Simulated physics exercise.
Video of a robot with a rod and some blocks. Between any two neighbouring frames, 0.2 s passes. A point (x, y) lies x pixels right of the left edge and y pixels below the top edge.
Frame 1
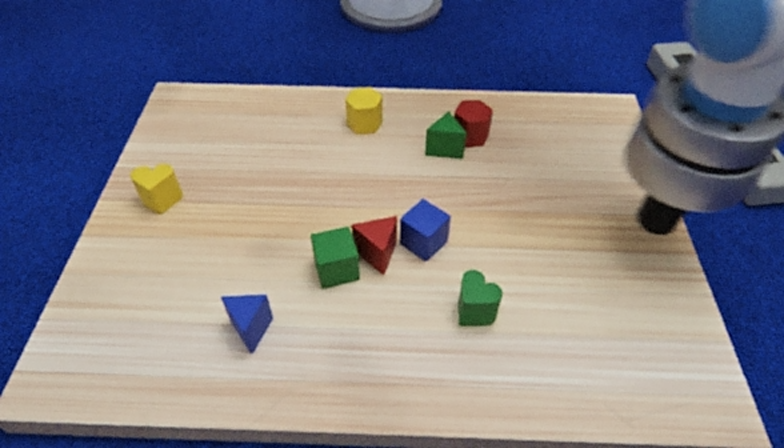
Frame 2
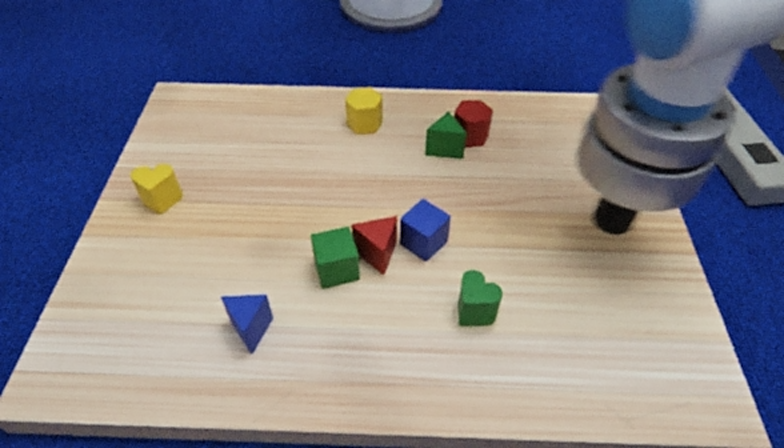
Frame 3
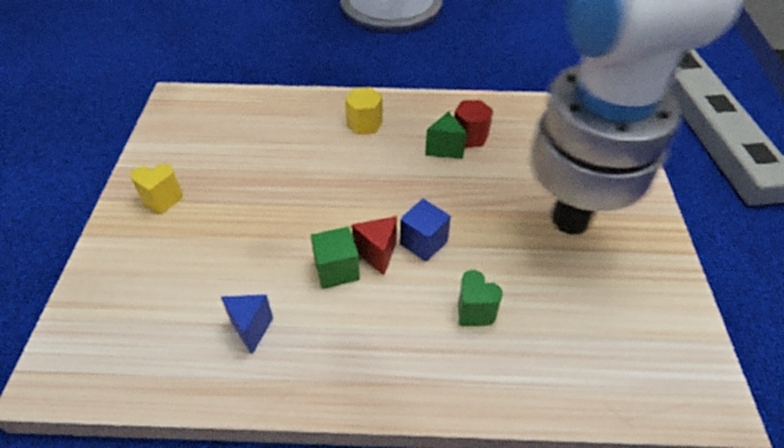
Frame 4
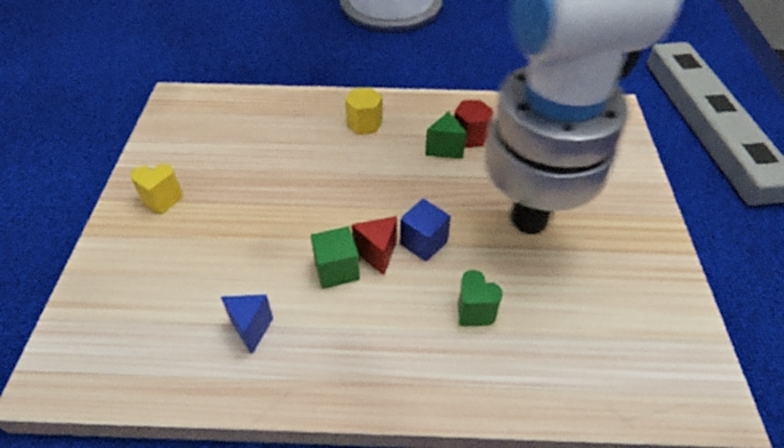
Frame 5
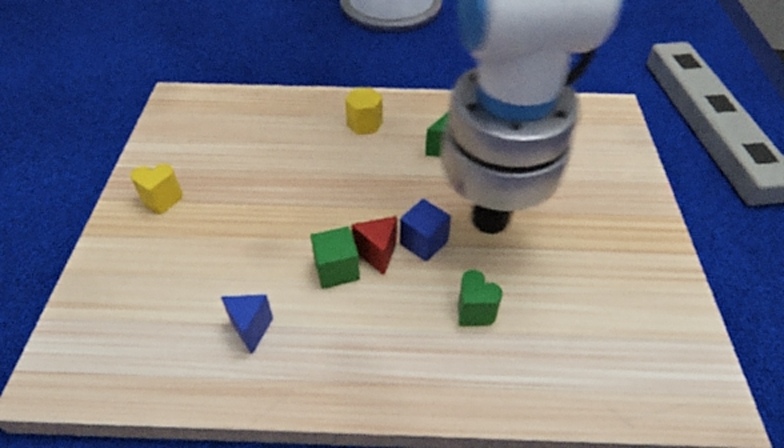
Robot arm with a dark rod sliding steadily left across a wooden board toward a blue block, the scattered coloured blocks staying still.
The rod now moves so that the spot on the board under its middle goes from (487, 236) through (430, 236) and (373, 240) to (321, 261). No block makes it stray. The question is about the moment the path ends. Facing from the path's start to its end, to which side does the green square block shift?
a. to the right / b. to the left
b.
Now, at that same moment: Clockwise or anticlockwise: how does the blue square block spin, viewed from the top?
Twists clockwise.
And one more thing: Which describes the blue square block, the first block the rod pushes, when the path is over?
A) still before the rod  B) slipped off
Option A.
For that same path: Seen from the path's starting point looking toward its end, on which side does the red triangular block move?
Answer: Rightward.
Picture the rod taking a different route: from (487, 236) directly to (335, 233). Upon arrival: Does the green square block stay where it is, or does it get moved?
Once the path is done, it is somewhere new.
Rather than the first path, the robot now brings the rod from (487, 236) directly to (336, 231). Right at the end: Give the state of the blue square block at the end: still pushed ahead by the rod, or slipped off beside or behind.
Before the rod.
The first path, step by step. One third of the way, rod (430, 221); green square block (327, 246), turned 20° anticlockwise; red triangular block (363, 222), turned 25° anticlockwise; blue square block (394, 218), turned 40° clockwise.
Two thirds of the way, rod (372, 225); green square block (305, 256), turned 65° anticlockwise; red triangular block (299, 223), turned 25° anticlockwise; blue square block (333, 221), turned 40° clockwise.
At the end, rod (318, 246); green square block (287, 269), turned 80° anticlockwise; red triangular block (247, 224); blue square block (278, 232), turned 60° clockwise; green heart-shaped block still.
